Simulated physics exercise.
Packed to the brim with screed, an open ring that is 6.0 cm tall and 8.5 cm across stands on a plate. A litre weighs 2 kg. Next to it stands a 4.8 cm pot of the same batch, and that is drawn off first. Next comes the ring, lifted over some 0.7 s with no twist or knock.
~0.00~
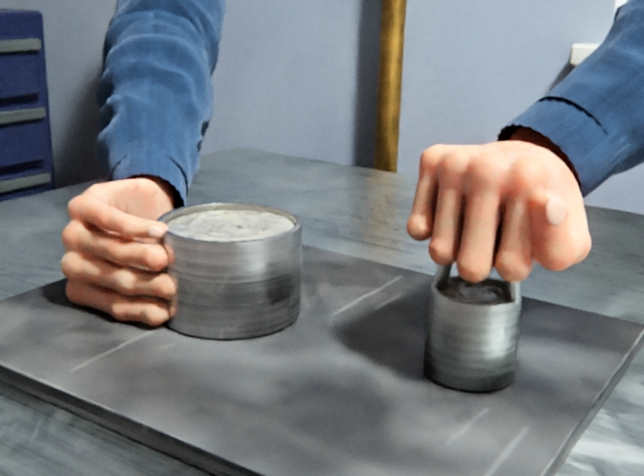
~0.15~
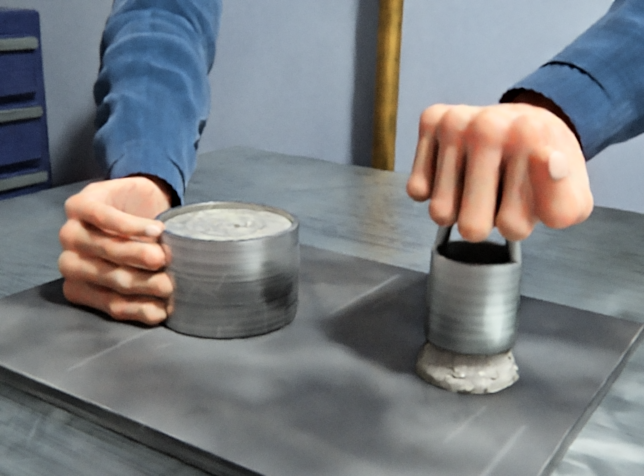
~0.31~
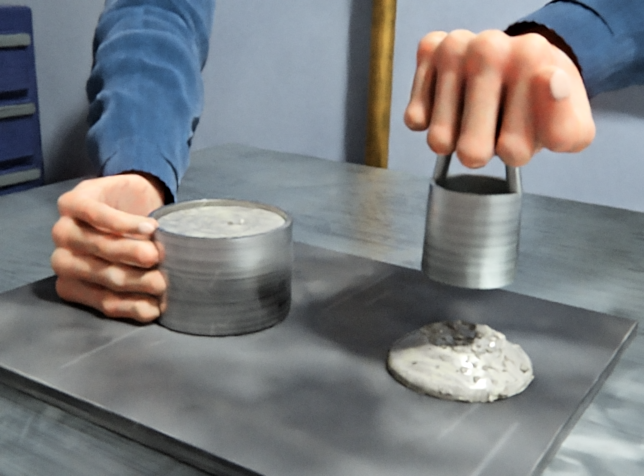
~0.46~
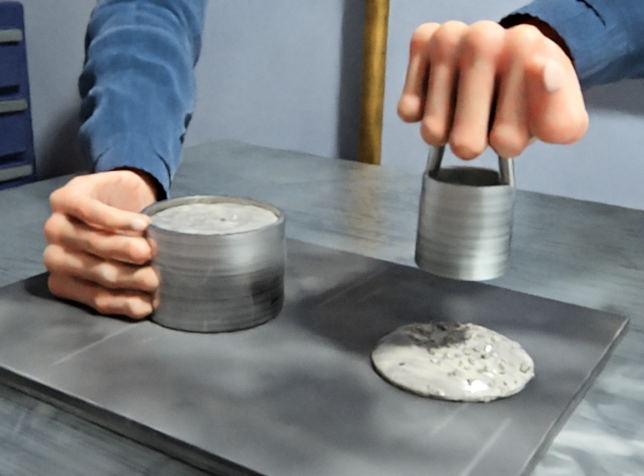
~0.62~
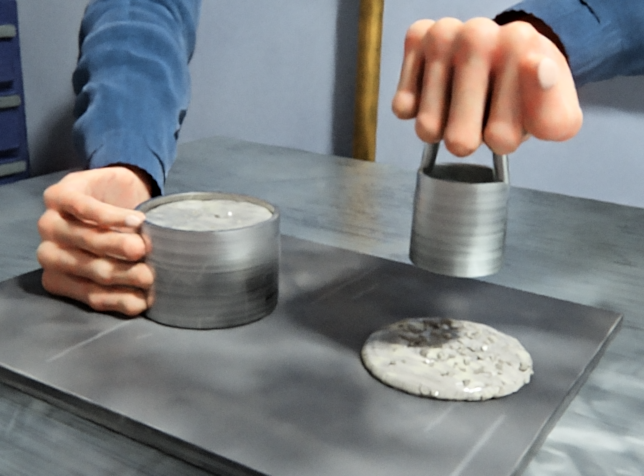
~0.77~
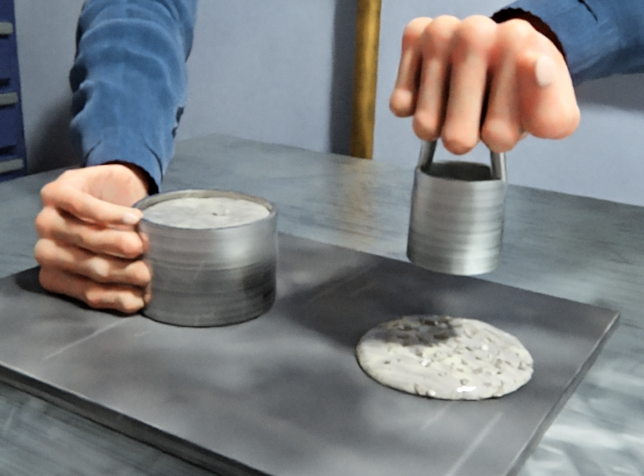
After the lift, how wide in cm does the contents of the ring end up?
About 20.1 cm.
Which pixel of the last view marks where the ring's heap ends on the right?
Roughly at pixel (357, 305).
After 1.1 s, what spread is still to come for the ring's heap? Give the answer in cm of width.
Near 6.5 cm.
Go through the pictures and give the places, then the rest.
In the first frame, middle of the pot's mouth at (476, 294), still down; middle of the ring's top at (230, 225), not yet moved.
In the second frame, middle of the pot's mouth at (476, 256), raised 2.1 cm; middle of the ring's top at (227, 224), not yet moved.
In the third frame, middle of the pot's mouth at (475, 189), raised 5.7 cm; the heap from the pot 2.0 cm high and 8.4 cm wide, top at (462, 342); middle of the ring's top at (220, 221), not yet moved.
In the fourth frame, middle of the pot's mouth at (469, 181), raised 6.0 cm; the heap from the pot 1.6 cm high and 9.3 cm wide, top at (454, 344); middle of the ring's top at (213, 218), not yet moved.
In the fifth frame, middle of the pot's mouth at (463, 178), raised 6.0 cm; the heap from the pot 1.5 cm high and 9.8 cm wide, top at (448, 343); middle of the ring's top at (207, 214), not yet moved.
In the sixth frame, middle of the pot's mouth at (460, 176), raised 6.0 cm; the heap from the pot 1.4 cm high and 10 cm wide, top at (445, 342); middle of the ring's top at (205, 212), not yet moved.
By 0.9 s, the ring is up 0.8 cm; the screed has come down 0.1 cm to 5.9 cm and is 8.9 cm wide.
By 1.1 s, the ring is up 3.5 cm; the screed has come down 2.4 cm to 3.6 cm and is 14 cm wide.
By 1.3 s, the ring is up 6.2 cm; the screed has come down 3.7 cm to 2.3 cm and is 17 cm wide.
By 1.5 s, the ring is clear; the screed has come down 3.9 cm to 2.1 cm and is 18 cm wide.
By 3.7 s, at rest, the ring is clear; the screed has come down 4.1 cm to 1.9 cm and is 20 cm wide.
